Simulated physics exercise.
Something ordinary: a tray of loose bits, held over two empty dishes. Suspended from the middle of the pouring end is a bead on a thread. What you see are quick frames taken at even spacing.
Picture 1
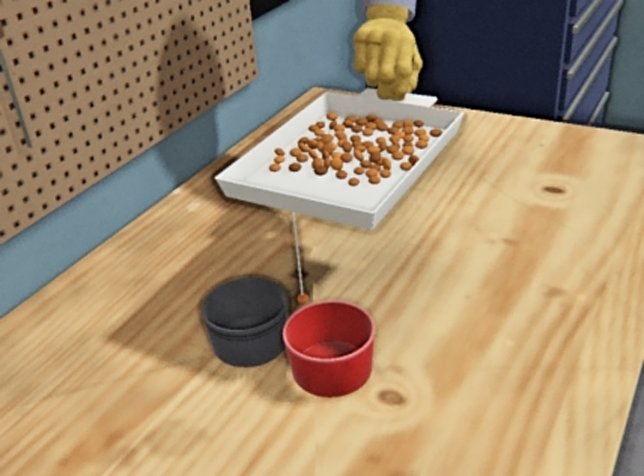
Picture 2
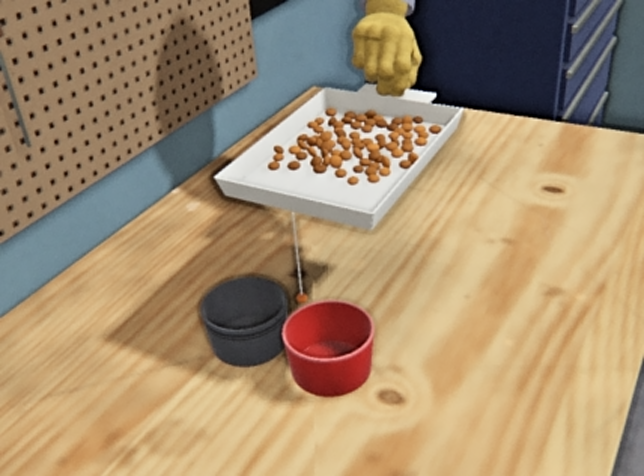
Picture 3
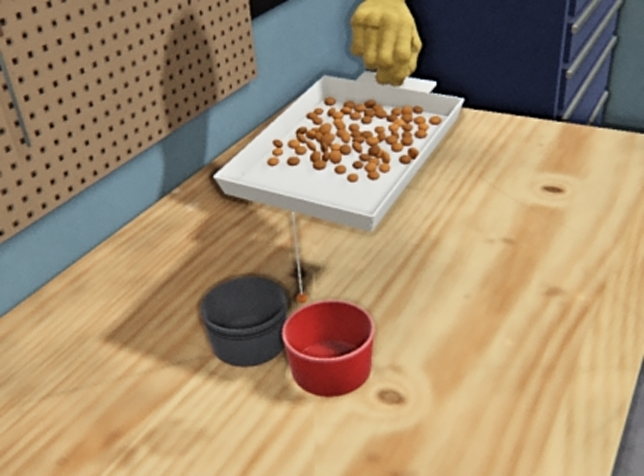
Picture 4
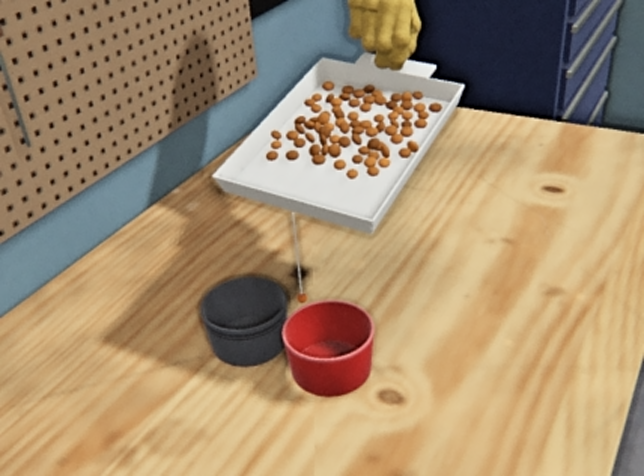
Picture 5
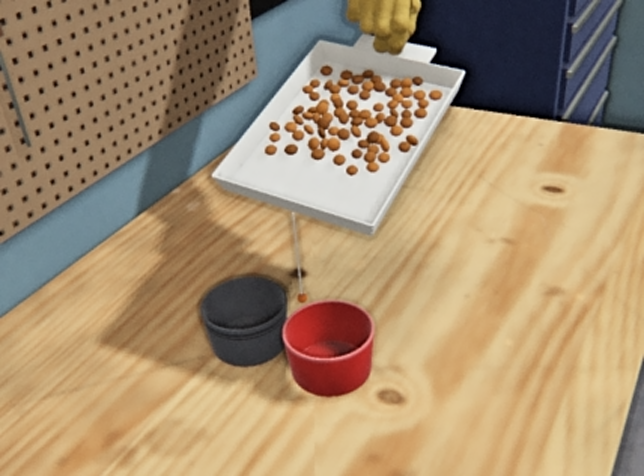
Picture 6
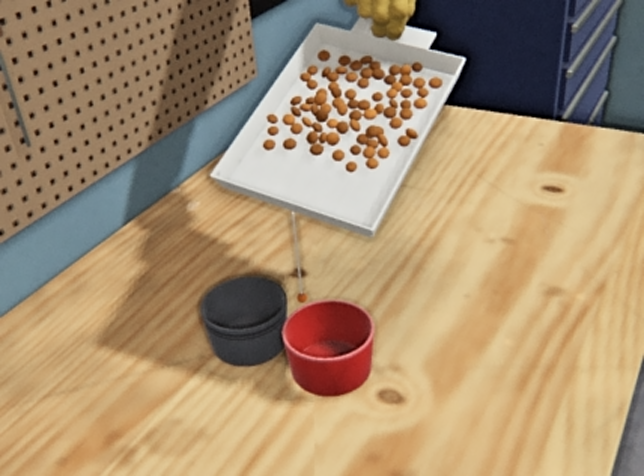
A yellow-gloved hand raises the back of a white tray of brown bits above two dishes.
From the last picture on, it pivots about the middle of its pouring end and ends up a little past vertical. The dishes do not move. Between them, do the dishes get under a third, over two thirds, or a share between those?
Between them they get a share between those.
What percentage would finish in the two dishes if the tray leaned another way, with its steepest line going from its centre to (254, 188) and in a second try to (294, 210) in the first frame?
For the first it's near 90 %, for the second near 50 %.
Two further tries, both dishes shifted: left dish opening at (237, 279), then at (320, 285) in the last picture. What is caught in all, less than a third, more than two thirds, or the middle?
First attempt: Below one third; second attempt: Less than a third.
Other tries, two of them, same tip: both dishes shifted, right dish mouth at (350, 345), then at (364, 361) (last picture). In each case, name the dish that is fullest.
First try, the dish at right; second try, the dish at right.
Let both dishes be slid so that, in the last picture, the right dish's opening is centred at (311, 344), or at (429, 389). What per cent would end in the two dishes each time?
Roughly 50 per cent, then roughly 70 per cent.
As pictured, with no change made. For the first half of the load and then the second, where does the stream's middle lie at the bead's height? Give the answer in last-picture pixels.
(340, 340), then (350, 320).
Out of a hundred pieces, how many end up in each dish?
Left 0 per cent, right 50 per cent.
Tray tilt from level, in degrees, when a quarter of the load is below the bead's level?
Angle reached: About 90°.
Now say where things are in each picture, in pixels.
Corners of the pouring end near (224, 176) and (371, 209), level; middle of the load near (358, 145), bits of cat kibble; left dish near (223, 345); right dish near (308, 374); bead on its thread near (303, 299), in the first frame.
Corners of the pouring end near (223, 176) and (370, 209), level; middle of the load near (357, 142), in the second frame.
Corners of the pouring end near (222, 175) and (370, 212), tipped barely, lowest at the right corner; middle of the load near (356, 135), in the third frame.
Corners of the pouring end near (221, 174) and (370, 216), tipped a little, lowest at the right corner; middle of the load near (355, 124), in the fourth frame.
Corners of the pouring end near (220, 173) and (370, 220), tipped clearly, lowest at the right corner; middle of the load near (354, 114), in the fifth frame.
Corners of the pouring end near (218, 173) and (370, 223), tipped clearly, lowest at the right corner; middle of the load near (353, 104); left dish near (222, 344); right dish near (308, 374), in the sixth frame.
Shortly afterwards, tray tipped steeply; the bulk on the tray; a little in the air.
Next, tray tipped past a quarter turn; near a quarter on the tray; near a quarter in the right dish; near a third outside both; near a quarter in the air.
Some moments later, tray tipped past a quarter turn; near half in the right dish; near half outside both.
In the end, tray tipped past a quarter turn; near half in the right dish; none at all in the left dish; near half outside both.
